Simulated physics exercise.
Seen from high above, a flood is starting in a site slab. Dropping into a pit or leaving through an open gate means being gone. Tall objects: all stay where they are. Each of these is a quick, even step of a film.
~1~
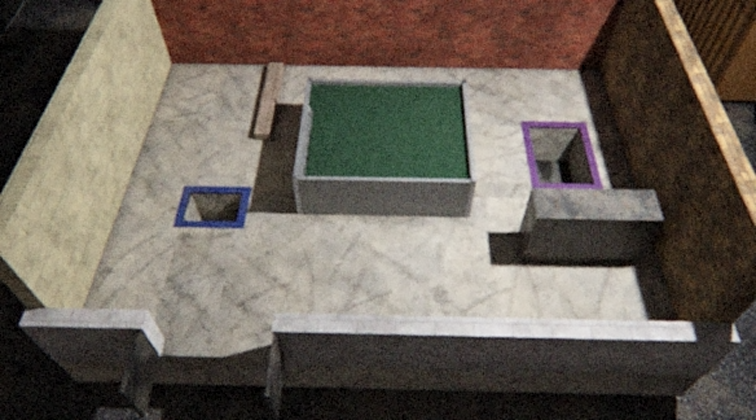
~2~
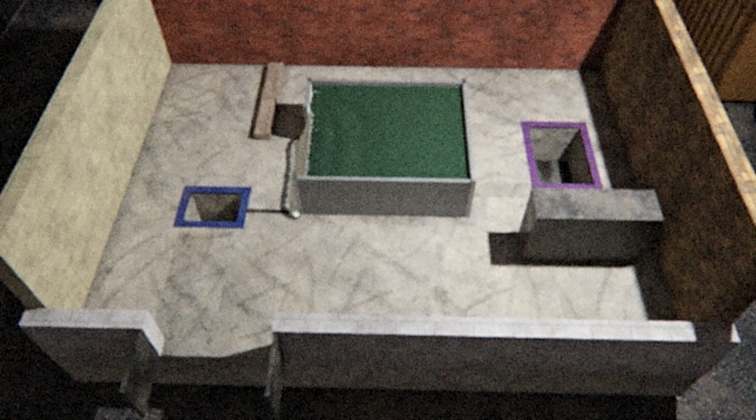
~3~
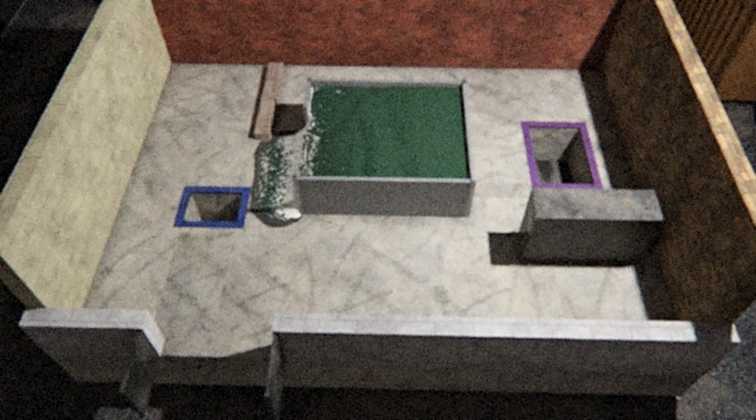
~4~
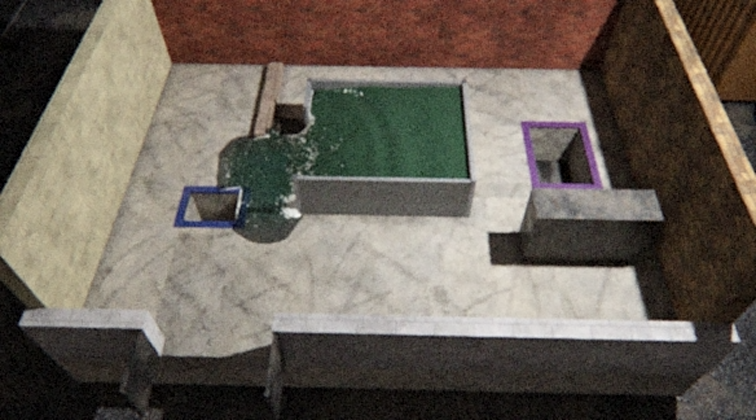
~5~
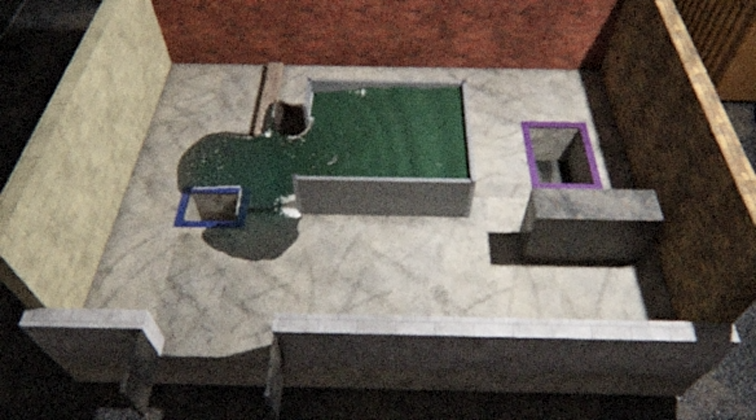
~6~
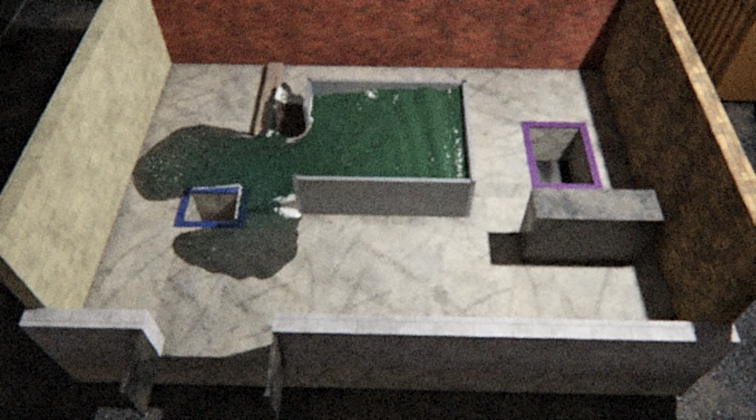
A walled slab with a pale marbled floor, a red back wall, a cream left wall and a brown right wall is seen from high above by a still camera. A grey-sided tank of green water stands near the centre, between a blue-edged pit at left and a purple-edged pit at right. The tank's left side opens, and green water pours out leftward, spreading around the blue-edged pit.
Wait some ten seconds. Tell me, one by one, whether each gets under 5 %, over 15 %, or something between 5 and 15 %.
One by one: The gate gets between 5 and 15 %; the blue pit gets over 15 %; the purple pit gets under 5 %.
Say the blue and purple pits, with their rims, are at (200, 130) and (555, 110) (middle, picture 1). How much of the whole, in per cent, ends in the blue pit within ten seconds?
Blue: About 25 %.
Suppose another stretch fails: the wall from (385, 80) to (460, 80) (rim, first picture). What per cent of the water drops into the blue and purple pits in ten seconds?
Blue 6 %, purple 25 %.
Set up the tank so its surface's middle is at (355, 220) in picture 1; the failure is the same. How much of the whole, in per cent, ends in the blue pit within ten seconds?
Roughly, in per cent: Blue 20.
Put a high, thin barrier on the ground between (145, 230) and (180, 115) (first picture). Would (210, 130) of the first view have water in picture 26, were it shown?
At that place: Covered.
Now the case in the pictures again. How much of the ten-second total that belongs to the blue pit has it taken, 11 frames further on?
Near 35 %, I'd say.
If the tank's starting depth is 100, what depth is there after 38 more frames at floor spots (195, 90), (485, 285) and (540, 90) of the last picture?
Readings in order: Around 14, 2 and 4 %.
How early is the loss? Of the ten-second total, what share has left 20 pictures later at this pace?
I'd say about 45 per cent.
A moment on, water covers 25 % of the floor; the gate 0 %, the blue pit 8 %, the purple pit 0 %.
Next, water covers 30 % of the floor; the gate 0 %, the blue pit 14 %, the purple pit 0 %.
Then, water covers 40 % of the floor; the gate 1 %, the blue pit 21 %, the purple pit 0 %.
Later, water covers 70 % of the floor; the gate 5 %, the blue pit 29 %, the purple pit 0 %.
In the end, water covers 90 % of the floor; the gate 9 %, the blue pit 39 %, the purple pit 1 %.
